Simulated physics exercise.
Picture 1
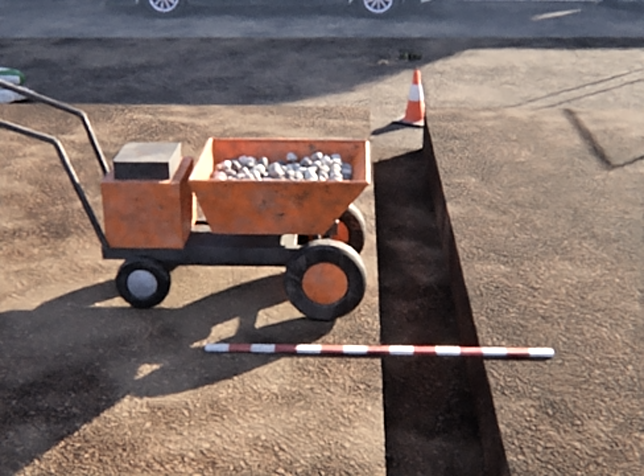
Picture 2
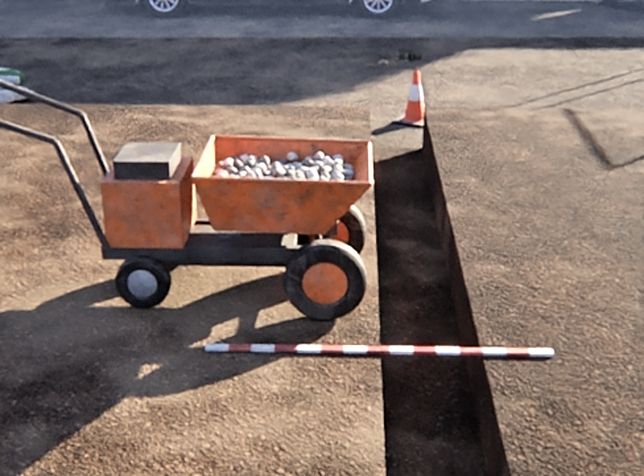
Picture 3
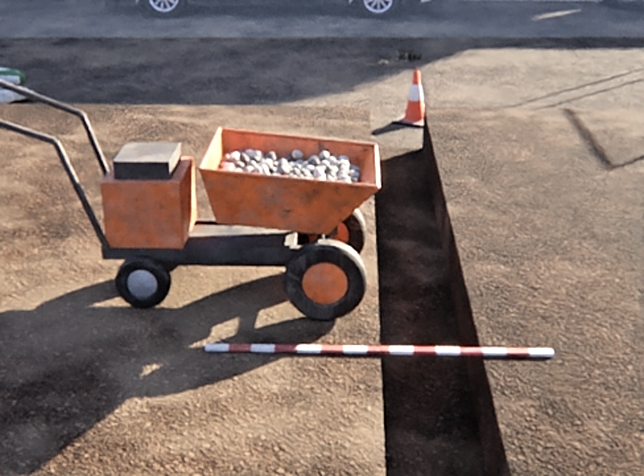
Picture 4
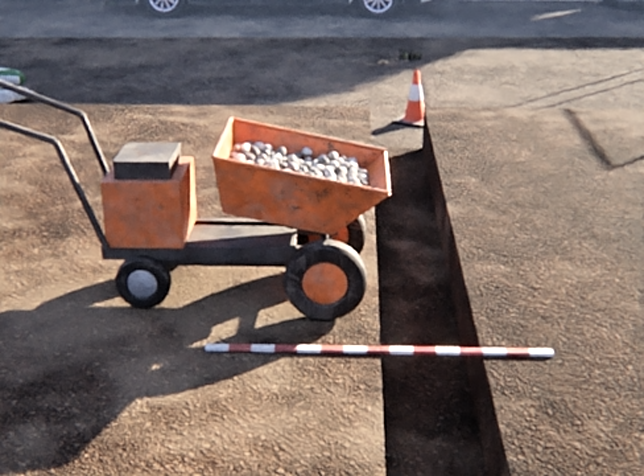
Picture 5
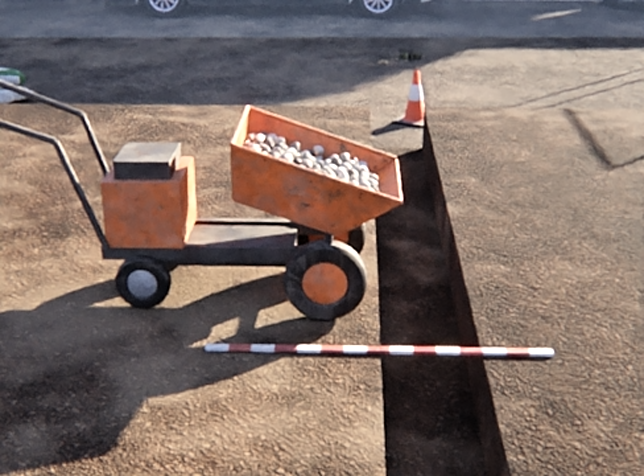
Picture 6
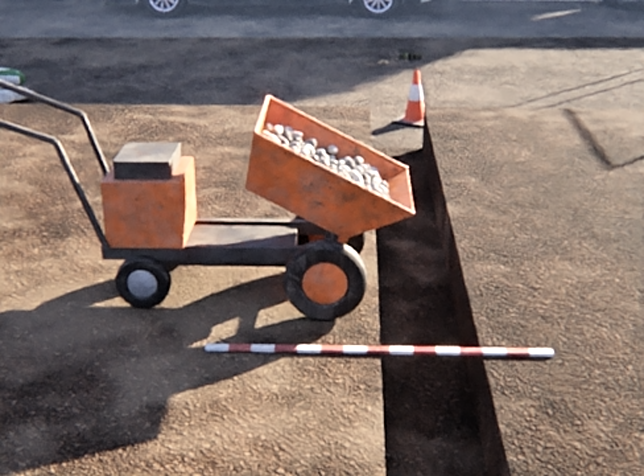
At the start, an orange motor barrow loaded with rounded grey stones stands beside a trench, its skip level, with a striped pole and a traffic cone nearby. The skip's left end slowly rises, then lifts further as its right lip moves out over the trench, the stones still inside.
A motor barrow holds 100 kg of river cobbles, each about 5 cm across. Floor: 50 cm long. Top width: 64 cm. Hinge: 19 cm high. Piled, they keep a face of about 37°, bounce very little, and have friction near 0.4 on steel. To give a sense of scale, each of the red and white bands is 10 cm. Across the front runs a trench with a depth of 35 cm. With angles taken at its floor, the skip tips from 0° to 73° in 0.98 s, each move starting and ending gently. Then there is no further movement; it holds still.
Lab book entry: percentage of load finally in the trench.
Approx. 57 percent.
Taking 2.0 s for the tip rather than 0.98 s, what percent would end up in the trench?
Around 70 per cent would end in the trench.
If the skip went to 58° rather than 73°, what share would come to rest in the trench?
Share in trench: Approx. 45%.
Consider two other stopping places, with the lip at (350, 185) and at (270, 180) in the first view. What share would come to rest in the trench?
Around 80% for the first place and 75% for the second.
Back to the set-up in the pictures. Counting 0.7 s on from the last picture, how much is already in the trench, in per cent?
Approx. 15 % of the load.
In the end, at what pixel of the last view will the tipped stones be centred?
Somewhere around (460, 338) in the last picture.
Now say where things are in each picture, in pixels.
In the first frame, the skip is at 0°, its lip at (369, 183); the top of the load is at (288, 166).
The second frame shows lip at (371, 184), floor tilted 1°, highest stones at (281, 166).
The third frame shows lip at (379, 188), floor tilted 5°, highest stones at (252, 161).
In the fourth frame, the skip is at 11°, its lip at (389, 194); the top of the load is at (249, 153).
The fifth frame shows lip at (402, 203), floor tilted 19°, highest stones at (260, 143).
In the sixth frame, the skip is at 28°, its lip at (414, 215); the top of the load is at (274, 134).
Then, 0.3 s after the last picture the floor is at 62°, 100 % in the skip; the foremost stones are at (429, 242).
Then, 0.7 s after the last picture the floor is at 73°, 66 % in the skip, 17 % in the trench, 17 % past the trench; the foremost stones are at (514, 298).
Then, 1.0 s after the last picture the floor is at 73°, 23 % in the skip, 35 % in the trench, 42 % past the trench; the foremost stones are at (625, 298).
Then, 3.0 s after the last picture the floor is at 73°, 0 % in the skip, 57 % in the trench, 43 % past the trench; the foremost stones are past the picture's edge.
